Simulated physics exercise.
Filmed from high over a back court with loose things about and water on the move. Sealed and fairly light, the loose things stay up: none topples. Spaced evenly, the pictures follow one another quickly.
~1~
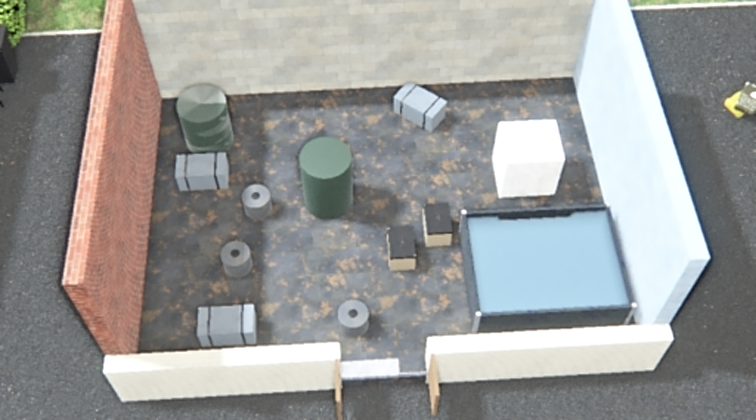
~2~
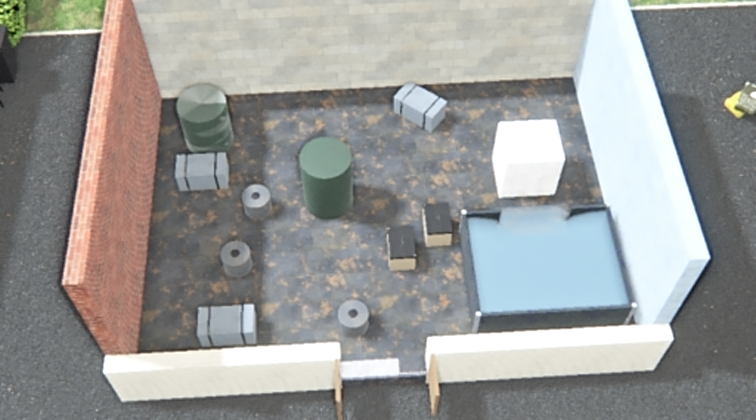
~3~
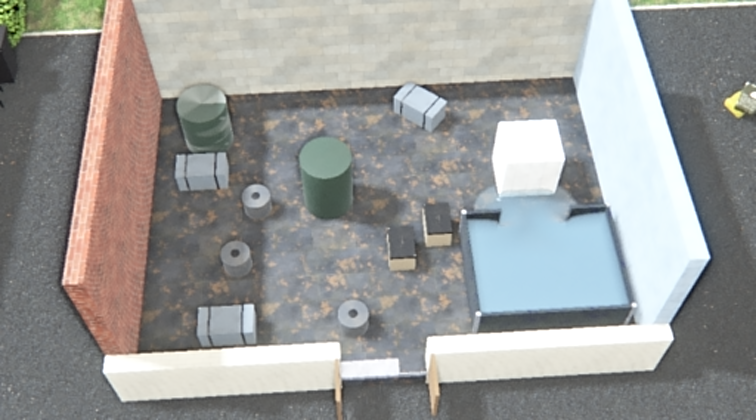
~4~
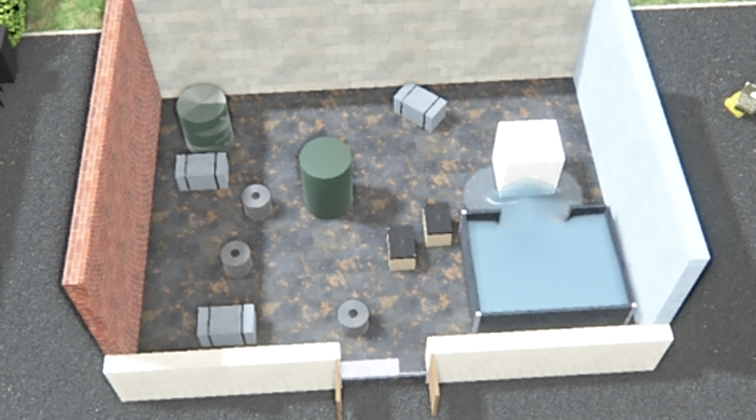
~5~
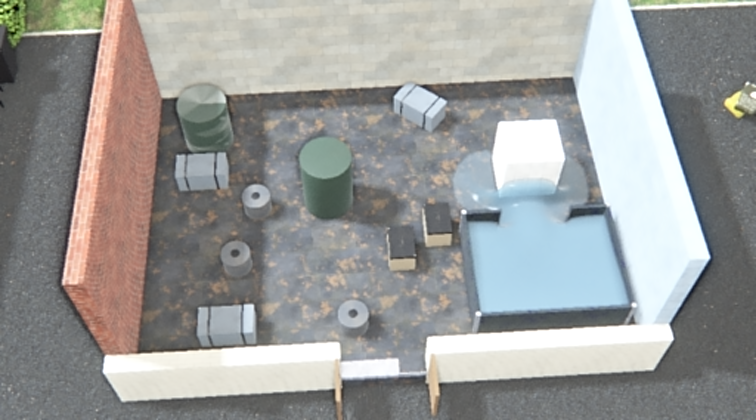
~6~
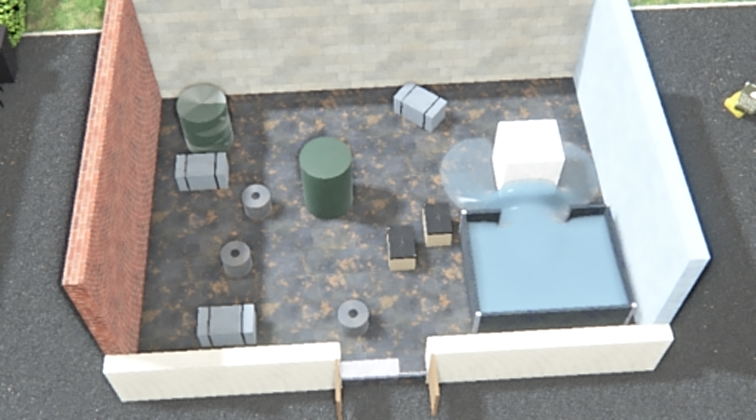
Walled back court with grey trunks, tubs and a green tank standing still as water pours from a blue pool, spreading around a white block.
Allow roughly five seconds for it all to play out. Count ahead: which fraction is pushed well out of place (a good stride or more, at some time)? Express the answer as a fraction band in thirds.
Fraction band: Less than 1/3.
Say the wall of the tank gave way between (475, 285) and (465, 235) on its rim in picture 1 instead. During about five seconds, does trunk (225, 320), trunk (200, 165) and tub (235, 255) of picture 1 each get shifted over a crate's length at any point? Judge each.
Travels that far, falls short, travels that far.
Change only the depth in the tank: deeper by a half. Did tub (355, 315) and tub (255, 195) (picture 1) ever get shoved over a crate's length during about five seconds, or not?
In order, the full distance and then a lesser distance.
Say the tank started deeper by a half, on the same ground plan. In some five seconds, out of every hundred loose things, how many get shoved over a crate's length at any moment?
About 60 in every hundred loose things.
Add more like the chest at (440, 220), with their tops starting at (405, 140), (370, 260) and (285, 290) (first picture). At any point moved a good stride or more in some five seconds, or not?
Here's the rundown: Sent far off, never gets far, and finally never gets far.
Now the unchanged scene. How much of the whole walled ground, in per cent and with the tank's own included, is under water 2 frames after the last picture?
25 %.
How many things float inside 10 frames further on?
0 in all.
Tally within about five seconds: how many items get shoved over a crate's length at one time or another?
The count is 2.
A moment on, 0 of 8 are well off their spots; 0 afloat.
Next, 0 of 8 are well off their spots; 0 afloat.
Later, 1 of 8 are well off their spots; 0 afloat.
In the end, 2 of 8 are well off their spots, and 2 have been at some point; 1 afloat.
